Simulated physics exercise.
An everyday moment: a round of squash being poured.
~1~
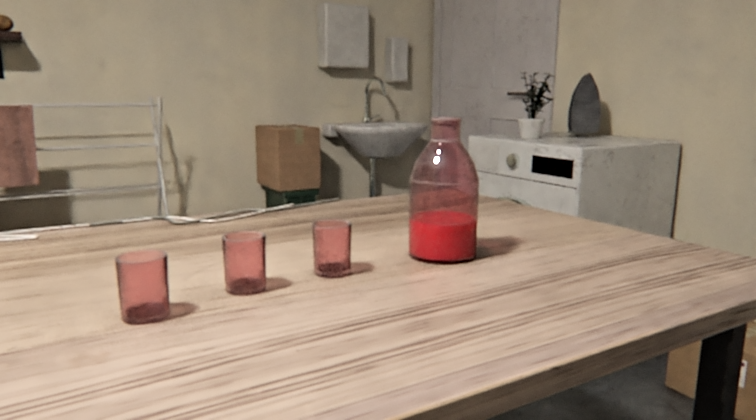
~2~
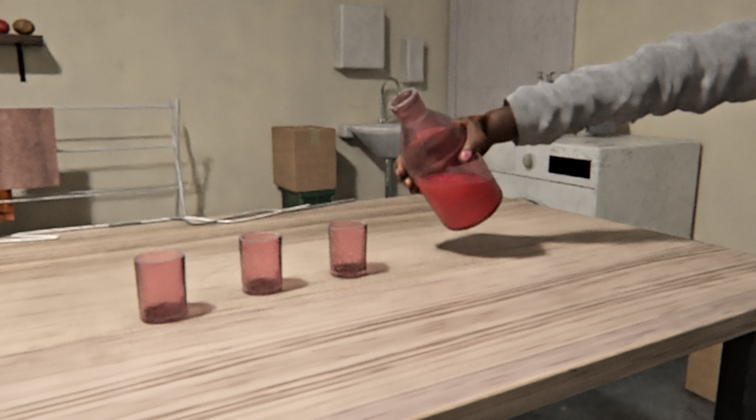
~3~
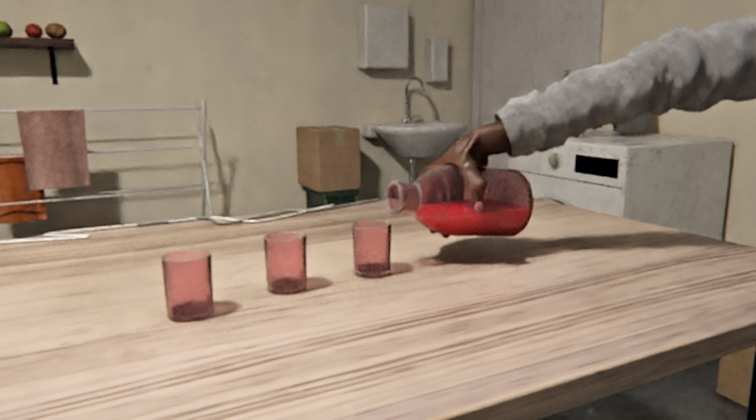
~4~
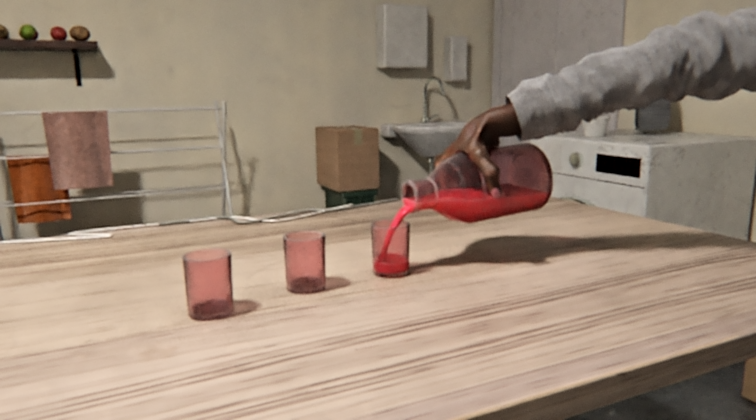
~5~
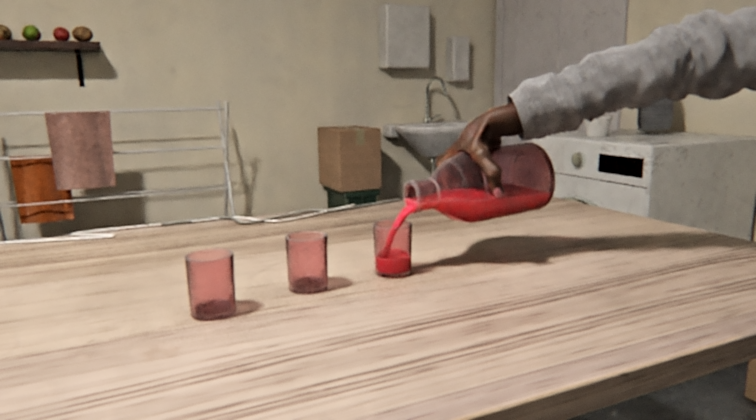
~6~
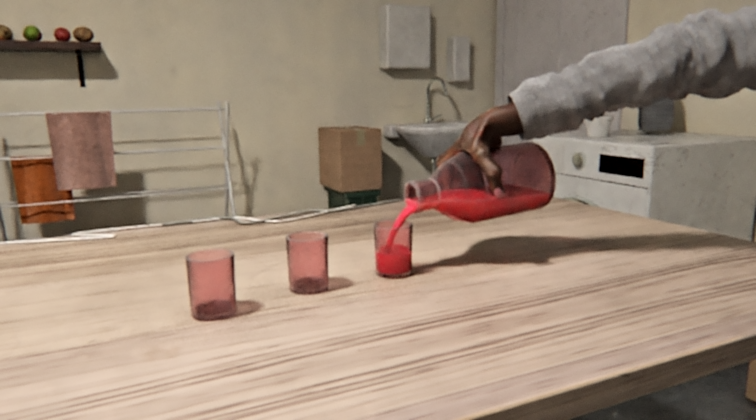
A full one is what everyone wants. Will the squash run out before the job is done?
That's going to be just fine for everybody.
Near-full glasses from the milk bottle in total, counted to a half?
It comes to around 4.0 servings.
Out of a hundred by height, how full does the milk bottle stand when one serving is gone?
About 20 %.
Soon after, the first is about two thirds full.
Later, the first is done and the milk bottle has about three quarters of its load.
In the end, all three are full and about a quarter of the squash is over.
